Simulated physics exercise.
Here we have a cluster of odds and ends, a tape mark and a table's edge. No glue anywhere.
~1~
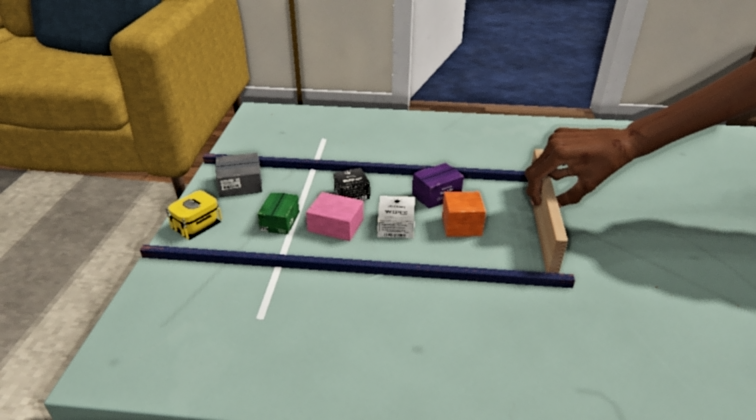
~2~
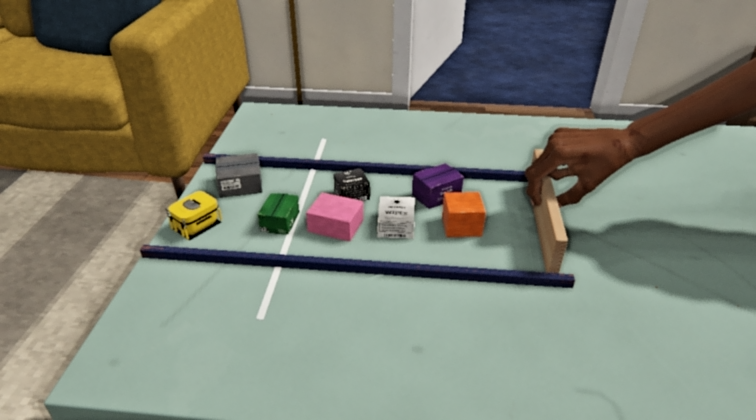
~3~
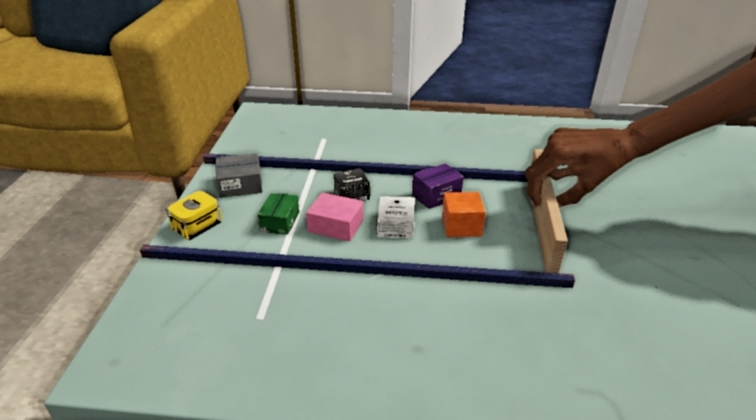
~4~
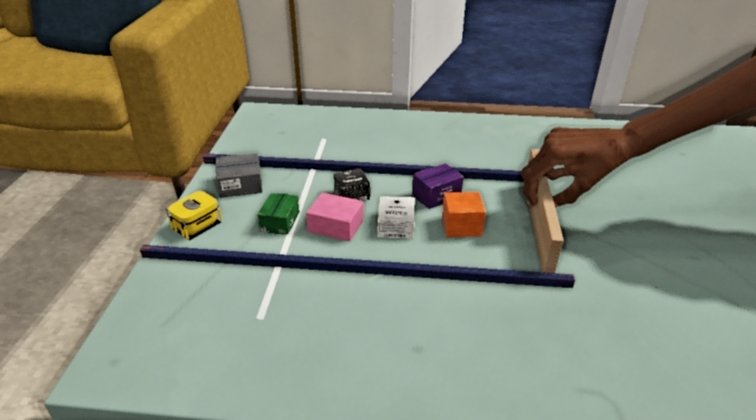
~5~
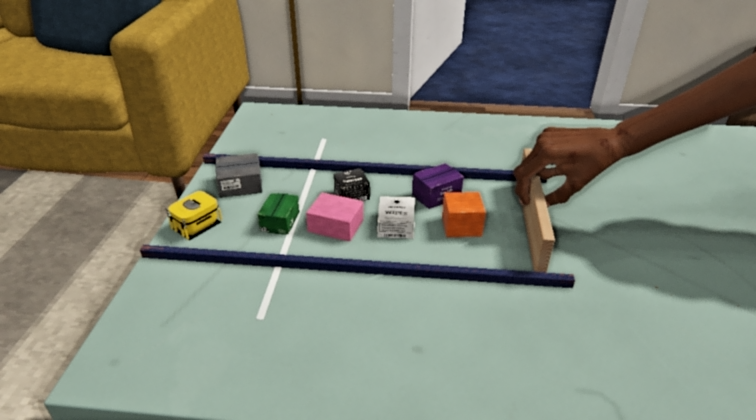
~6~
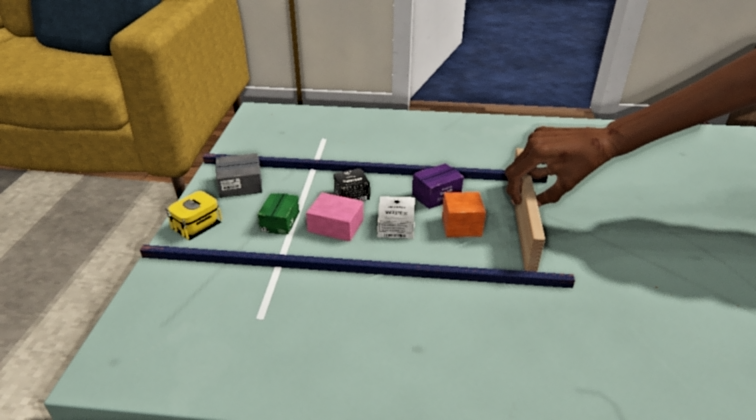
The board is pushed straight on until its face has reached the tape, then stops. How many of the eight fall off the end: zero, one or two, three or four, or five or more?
The number that fall off is one or two.
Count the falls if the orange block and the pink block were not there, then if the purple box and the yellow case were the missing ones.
Fallen: 0, and 0 in the other try.
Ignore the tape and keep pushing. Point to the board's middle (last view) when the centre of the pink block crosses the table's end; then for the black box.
Its middle is around (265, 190) and around (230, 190).
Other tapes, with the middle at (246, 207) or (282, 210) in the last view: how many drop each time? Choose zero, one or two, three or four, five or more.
In that order: 3 or 4; one to two.
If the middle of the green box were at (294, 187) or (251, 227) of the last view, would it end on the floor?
Place by place, it stays on; does not fall.
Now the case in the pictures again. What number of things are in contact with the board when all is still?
It touches 2.
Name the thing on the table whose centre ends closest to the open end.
Foremost is the green box.
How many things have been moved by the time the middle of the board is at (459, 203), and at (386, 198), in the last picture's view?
The counts are 2 and 6.
Soon after, none off yet; yellow case at rest near (195, 215); grey box at rest near (239, 175); green box at rest near (279, 213).
In the end, the number that fall off is one or two; gone, yellow case.
